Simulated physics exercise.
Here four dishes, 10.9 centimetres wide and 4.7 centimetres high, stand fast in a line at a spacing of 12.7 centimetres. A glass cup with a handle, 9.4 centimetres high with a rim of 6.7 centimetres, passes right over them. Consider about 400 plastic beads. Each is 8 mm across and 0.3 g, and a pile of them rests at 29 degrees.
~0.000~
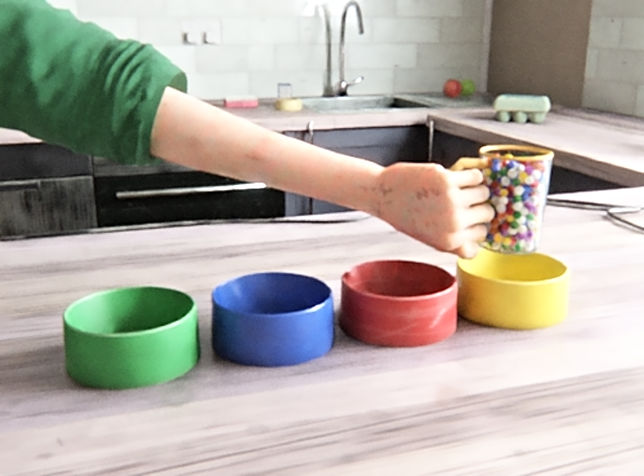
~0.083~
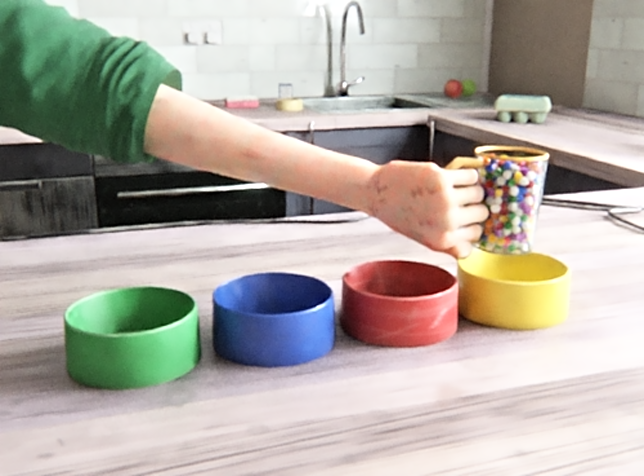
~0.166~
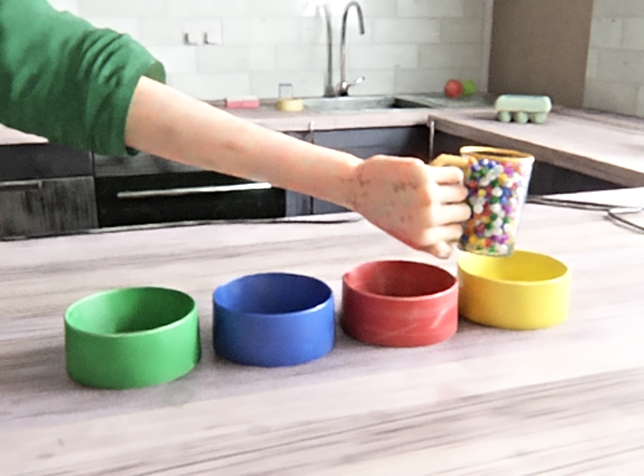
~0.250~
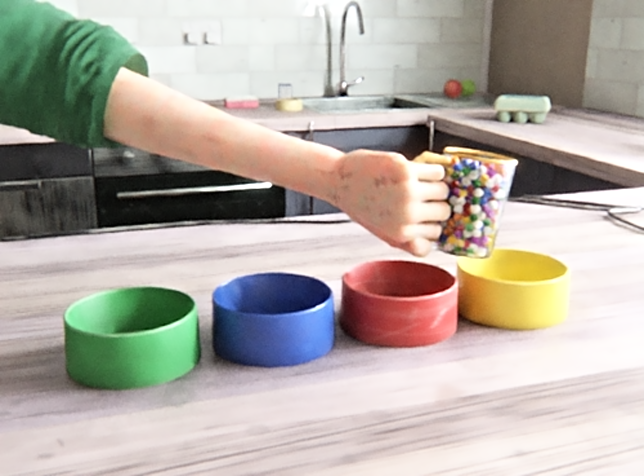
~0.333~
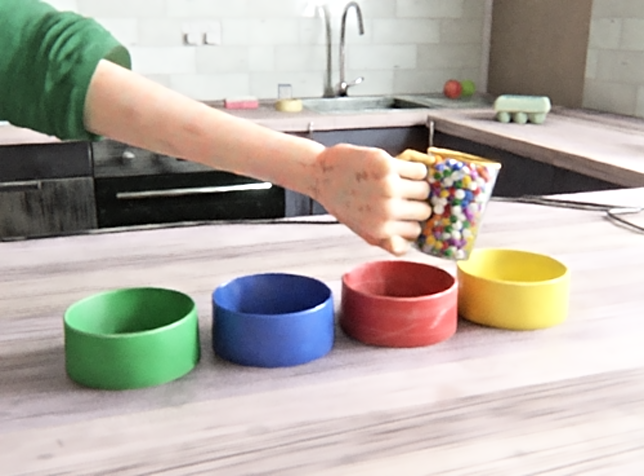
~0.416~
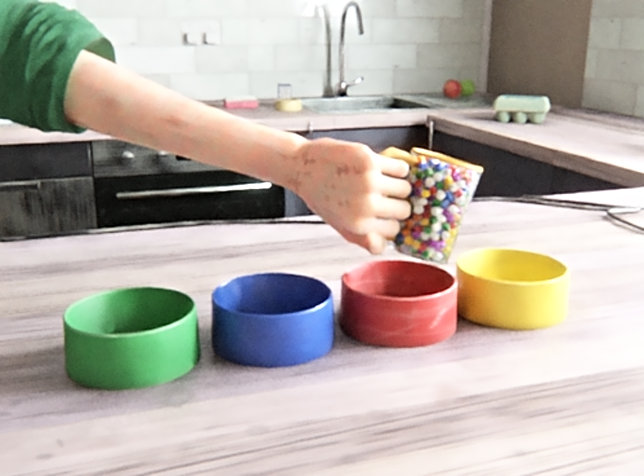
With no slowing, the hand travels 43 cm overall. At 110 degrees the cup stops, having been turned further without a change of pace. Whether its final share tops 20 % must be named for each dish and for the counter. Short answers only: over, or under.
My prediction: Red dish: It will keep a fifth or less, blue dish: It will keep a fifth or less, green dish: It will keep more than a fifth, yellow dish: It will keep a fifth or less, counter: It will keep a fifth or less.
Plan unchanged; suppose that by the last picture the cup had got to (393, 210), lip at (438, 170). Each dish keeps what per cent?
Kept per dish: Red = 0, blue = 0, green = 100, yellow = 0.
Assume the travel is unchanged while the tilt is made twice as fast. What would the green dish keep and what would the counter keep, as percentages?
Then the green dish would get 30 and the counter 10.
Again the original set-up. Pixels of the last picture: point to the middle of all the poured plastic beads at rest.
Centre at rest, approx.: (140, 335) px.
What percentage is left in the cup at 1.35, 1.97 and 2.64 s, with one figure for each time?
In order, near 100 %, 95 % and 25 %.
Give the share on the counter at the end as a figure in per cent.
About 0 percent.
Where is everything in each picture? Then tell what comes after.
In the first picture, cup at (512, 200), tilt 0 degrees, lip at (545, 151), moved 0.0 cm; middle of the pieces at (517, 199); yellow dish at (512, 265); red dish at (399, 278); blue dish at (272, 293); green dish at (131, 309).
In the second picture, cup at (507, 201), tilt 1 degrees, lip at (540, 153), moved 0.7 cm; middle of the pieces at (512, 200).
In the third picture, cup at (490, 202), tilt 5 degrees, lip at (526, 156), moved 2.6 cm; middle of the pieces at (495, 202).
In the fourth picture, cup at (470, 204), tilt 9 degrees, lip at (509, 159), moved 4.7 cm; middle of the pieces at (476, 203).
In the fifth picture, cup at (451, 206), tilt 13 degrees, lip at (493, 164), moved 6.8 cm; middle of the pieces at (457, 206).
In the sixth picture, cup at (432, 207), tilt 17 degrees, lip at (476, 168), moved 8.8 cm; middle of the pieces at (437, 207); yellow dish at (512, 265); red dish at (399, 279); blue dish at (272, 293); green dish at (131, 310). The cup turns about 45 degrees a second and travels 25 cm a second.
After 1.35 s, tilt 60 degrees; cup holds 100 %.
After 1.97 s, tilt 89 degrees; cup holds 95 %, green 5 %.
Then, at 2.64 s, tilt 110 degrees; cup holds 25 %, green 70 %.
By 3.7 s all is still; red 0 %, blue 0 %, green 100 %, yellow 0 %, counter 0 %.
